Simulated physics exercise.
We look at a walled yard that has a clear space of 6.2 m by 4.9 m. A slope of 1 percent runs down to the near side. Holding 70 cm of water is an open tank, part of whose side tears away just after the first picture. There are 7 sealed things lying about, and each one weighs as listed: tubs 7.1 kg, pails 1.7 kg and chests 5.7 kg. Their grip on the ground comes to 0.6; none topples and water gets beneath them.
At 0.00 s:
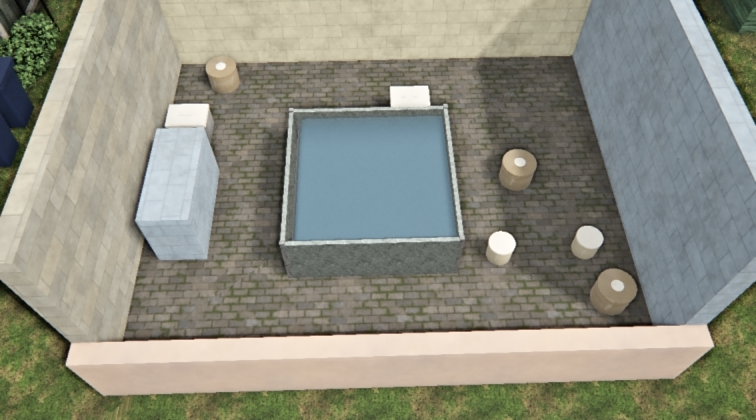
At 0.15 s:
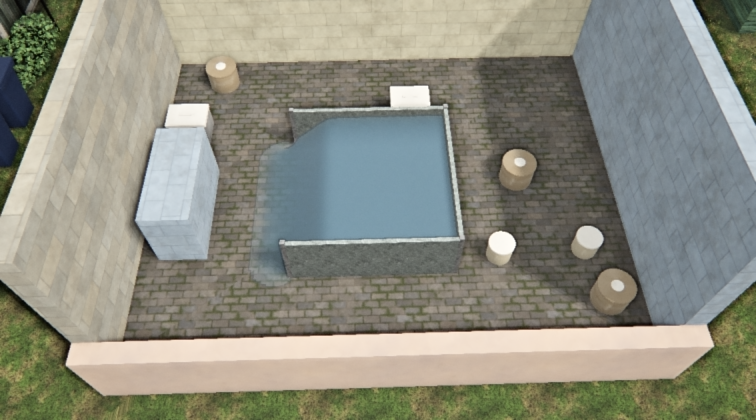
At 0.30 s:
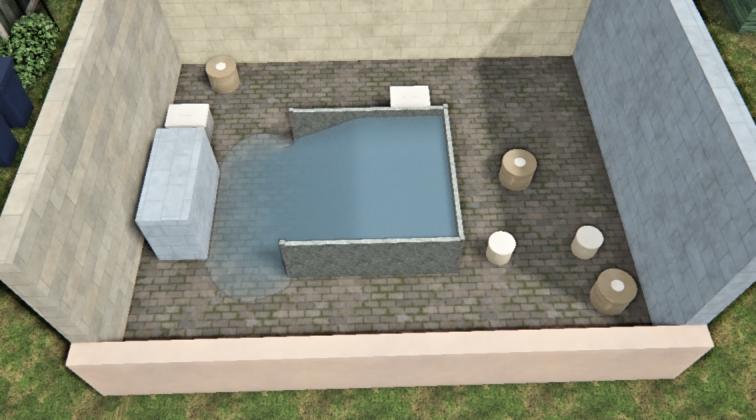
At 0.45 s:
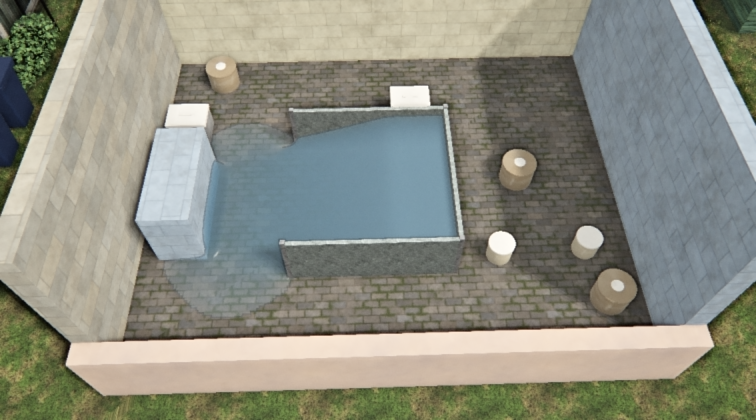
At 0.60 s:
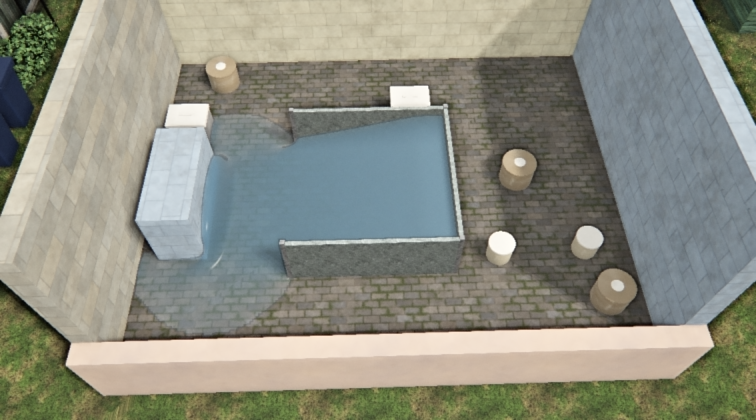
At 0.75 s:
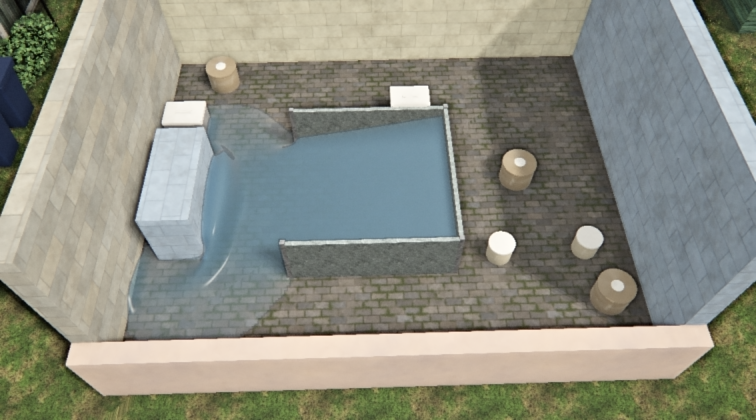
Water pours out through the open left side of a square tank in a walled, paved yard, spreads across the paving, and curls around a large pale blue block, reaching the left wall while a small white box beside it shifts slightly.
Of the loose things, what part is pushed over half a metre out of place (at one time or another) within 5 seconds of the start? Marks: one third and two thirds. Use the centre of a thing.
A middling share of them moves that far, a third or more but fewer than two thirds.
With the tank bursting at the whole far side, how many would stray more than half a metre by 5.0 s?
Then 6 of them would.
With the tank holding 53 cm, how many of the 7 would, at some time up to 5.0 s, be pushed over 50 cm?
Under that setup the answer is 2.
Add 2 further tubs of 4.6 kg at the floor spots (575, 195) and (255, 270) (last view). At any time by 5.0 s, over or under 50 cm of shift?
Below, above.
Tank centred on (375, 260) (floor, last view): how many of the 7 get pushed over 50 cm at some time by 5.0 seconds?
In that case 3 of them.
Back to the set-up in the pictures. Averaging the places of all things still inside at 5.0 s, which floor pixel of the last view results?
About (547, 178).
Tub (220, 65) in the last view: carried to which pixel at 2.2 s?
Roughly at (255, 50).
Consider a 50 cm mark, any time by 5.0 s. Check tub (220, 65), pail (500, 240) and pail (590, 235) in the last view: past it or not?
Listed in sequence: Higher; lower; higher for the last.
After 1.1 s 0 of 7 are over 50 cm from their spots; 1 afloat.
After 2.2 s 2 of 7 are over 50 cm from their spots; 2 afloat.
After 3.5 s 2 of 7 are over 50 cm from their spots; 1 afloat.
After 5.0 s 4 of 7 are over 50 cm from their spots, and 4 have been at some point; 4 afloat.
